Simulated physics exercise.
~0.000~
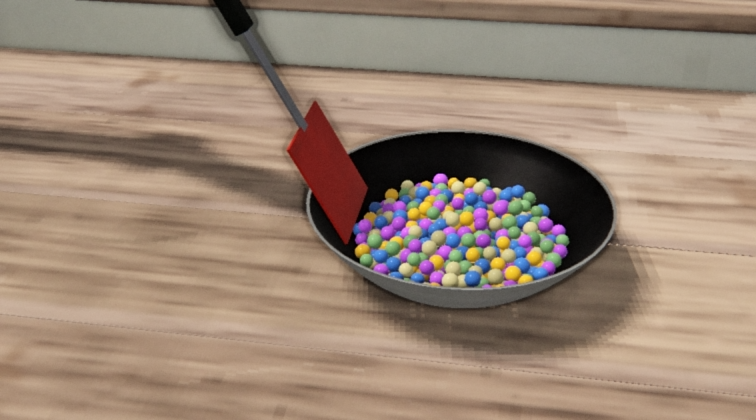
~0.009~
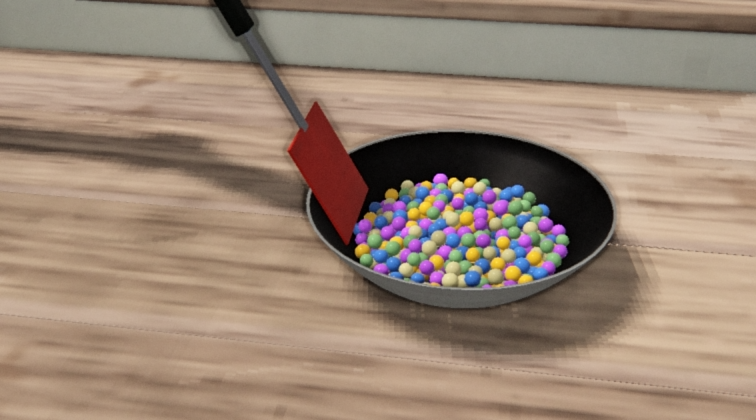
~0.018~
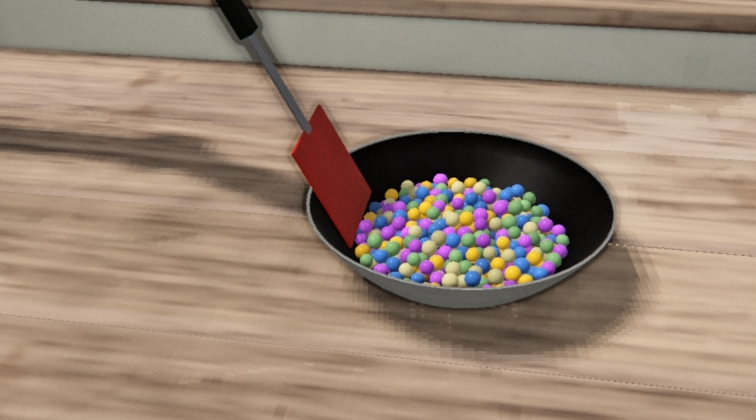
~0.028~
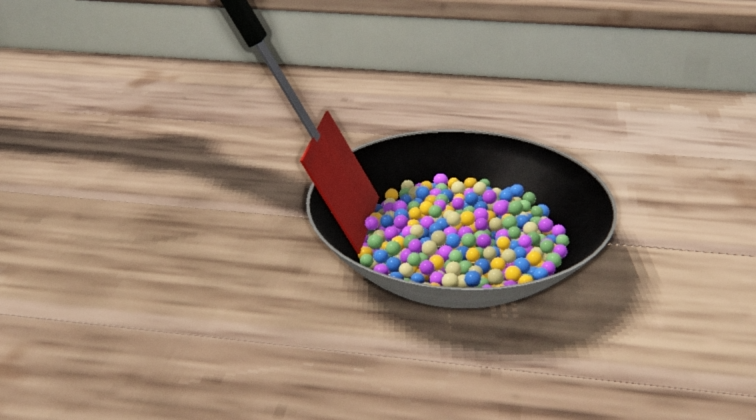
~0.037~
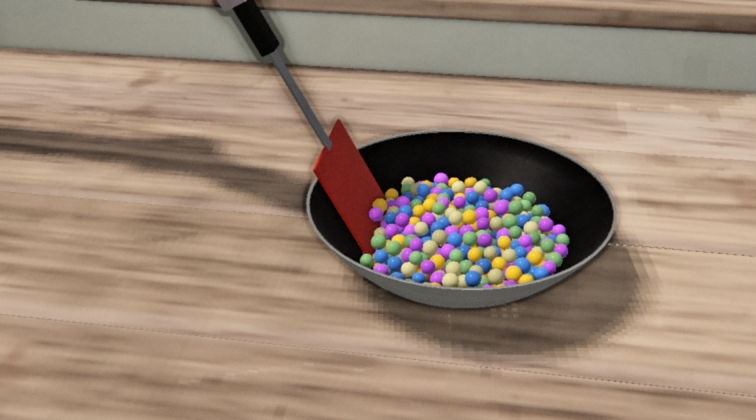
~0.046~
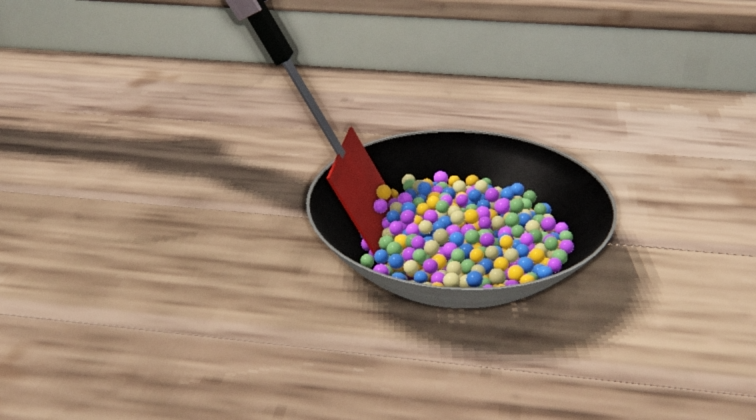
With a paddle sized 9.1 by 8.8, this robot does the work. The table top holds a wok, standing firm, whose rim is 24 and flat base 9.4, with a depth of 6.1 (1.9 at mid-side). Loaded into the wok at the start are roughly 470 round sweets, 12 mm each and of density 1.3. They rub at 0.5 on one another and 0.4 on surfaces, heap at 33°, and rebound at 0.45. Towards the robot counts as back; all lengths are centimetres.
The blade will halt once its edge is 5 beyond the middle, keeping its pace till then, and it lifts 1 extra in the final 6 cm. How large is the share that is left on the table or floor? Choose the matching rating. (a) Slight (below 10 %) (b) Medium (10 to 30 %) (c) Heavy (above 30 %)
The answer is c.
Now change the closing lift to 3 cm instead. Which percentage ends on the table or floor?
I'd say close to 40 per cent.
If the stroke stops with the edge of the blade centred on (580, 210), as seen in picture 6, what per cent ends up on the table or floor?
Around 65 percent.
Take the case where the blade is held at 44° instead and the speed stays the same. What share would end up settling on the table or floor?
Some 30 in a hundred.
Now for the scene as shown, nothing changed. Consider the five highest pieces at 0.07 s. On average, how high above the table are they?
7 cm.
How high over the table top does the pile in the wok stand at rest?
Roughly 7.0 centimetres.
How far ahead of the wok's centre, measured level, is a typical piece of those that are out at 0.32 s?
That distance is around 18 cm.
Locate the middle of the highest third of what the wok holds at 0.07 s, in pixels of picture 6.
It is centred near (481, 217).
After 0.07 s, sloping 62°, highest piece 9 above the table; 466 in the wok.
After 0.10 s, sloping 62°, highest piece 11 above the table; 465 in the wok, 1 on the blade or in flight.
After 0.32 s, sloping 62°, highest piece 9 above the table; 267 in the wok, 82 on the table or floor, 117 on the blade or in flight.
After 1.37 s, sloping 62°, highest piece 7 above the table; 267 in the wok, 199 on the table or floor.
In the end, 267 in the wok, 199 on the table or floor. That is 43 % on the table or floor.
